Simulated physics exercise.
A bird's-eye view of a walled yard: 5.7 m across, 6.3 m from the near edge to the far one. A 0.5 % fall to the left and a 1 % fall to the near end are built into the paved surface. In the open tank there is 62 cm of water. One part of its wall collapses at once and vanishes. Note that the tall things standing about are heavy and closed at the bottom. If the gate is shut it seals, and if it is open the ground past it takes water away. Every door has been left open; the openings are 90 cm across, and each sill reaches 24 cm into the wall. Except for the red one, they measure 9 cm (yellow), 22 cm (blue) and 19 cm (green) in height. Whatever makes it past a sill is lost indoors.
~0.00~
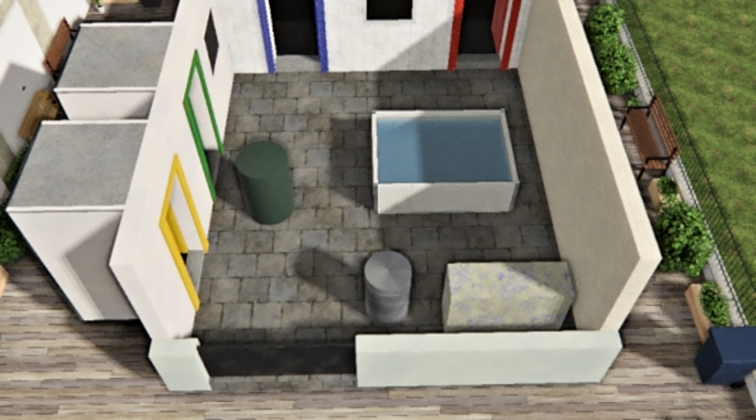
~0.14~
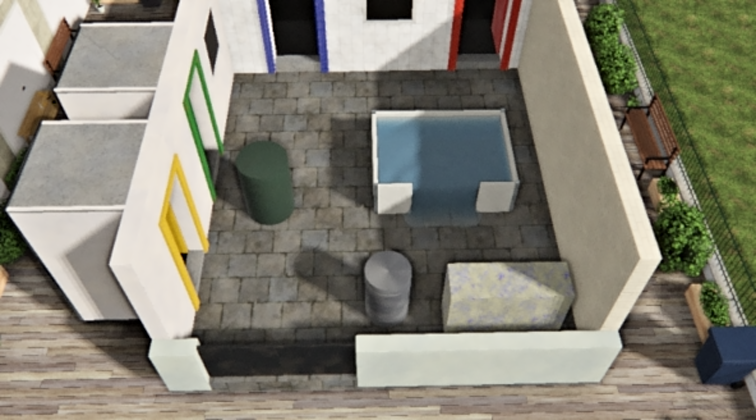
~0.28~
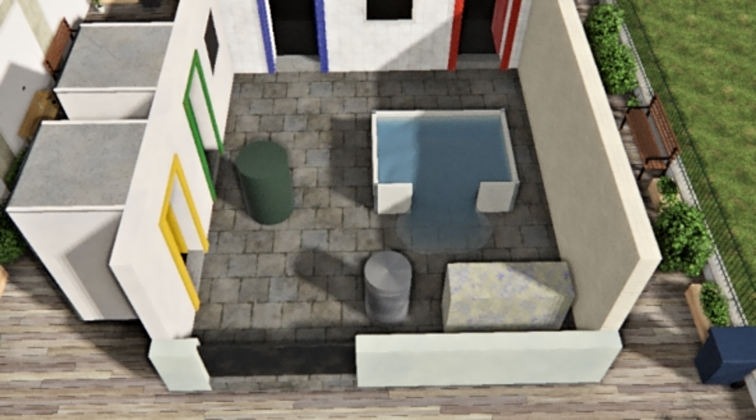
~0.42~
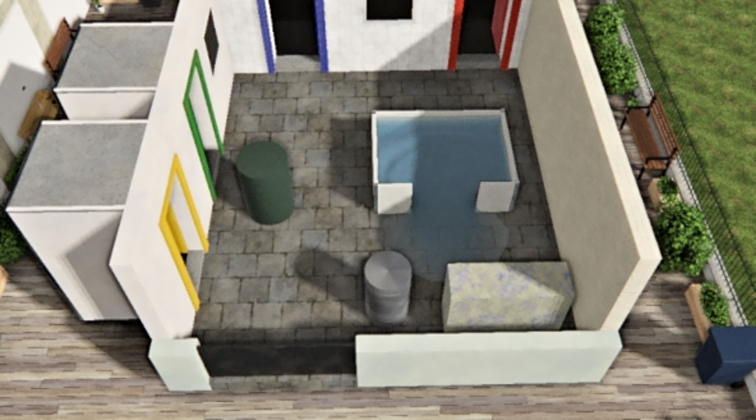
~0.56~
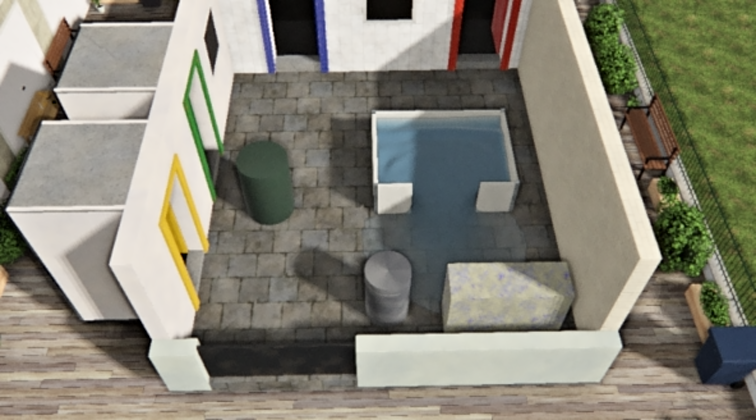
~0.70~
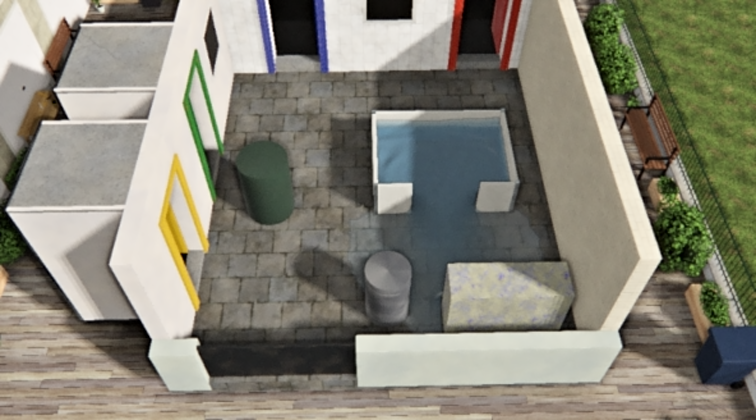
To begin with, still water fills an open white-walled tank in a paved, walled yard, with a green cylinder and a grey one nearby. Part of the tank's near wall vanishes, and water pours through the gap, spreading thinly over the paving past the grey cylinder and the pale block.
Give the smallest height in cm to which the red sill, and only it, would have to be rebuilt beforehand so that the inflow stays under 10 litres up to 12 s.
Roughly 8.5 cm.
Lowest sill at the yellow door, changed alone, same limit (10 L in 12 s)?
About 12.5 cm at yellow.
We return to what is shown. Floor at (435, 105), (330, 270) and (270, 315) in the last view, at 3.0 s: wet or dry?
In the order asked: Untouched, soaked, soaked.
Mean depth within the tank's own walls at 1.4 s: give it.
Close to 40 cm deep on average.
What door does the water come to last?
Blue.
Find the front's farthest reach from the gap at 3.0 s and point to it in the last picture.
I'd put the front's tip around (187, 367).
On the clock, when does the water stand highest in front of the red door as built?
The level tops out near 6.0 seconds.
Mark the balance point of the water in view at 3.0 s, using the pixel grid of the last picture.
Approximately (433, 238).
After 1.4 s water covers 20 % of the floor, deepest (39 cm) near (457, 295); it has not reached the red door.
After 3.0 s water covers 45 % of the floor, deepest (32 cm) near (576, 358); it has not reached the red door.
After 12.0 s water covers 95 % of the floor, deepest (13 cm) near (222, 152); 3 cm at the red door, 0 litres in over its 18 cm sill.
At the red door as built, the water arrived by 3.9 s and peaked near 11 cm at 6.0 s.
Run again over the same 12 s with other heights there, 20 litres in over 7 cm, 3 litres over 10 cm. The limit of 10 litres is kept from about 8.5 cm up.
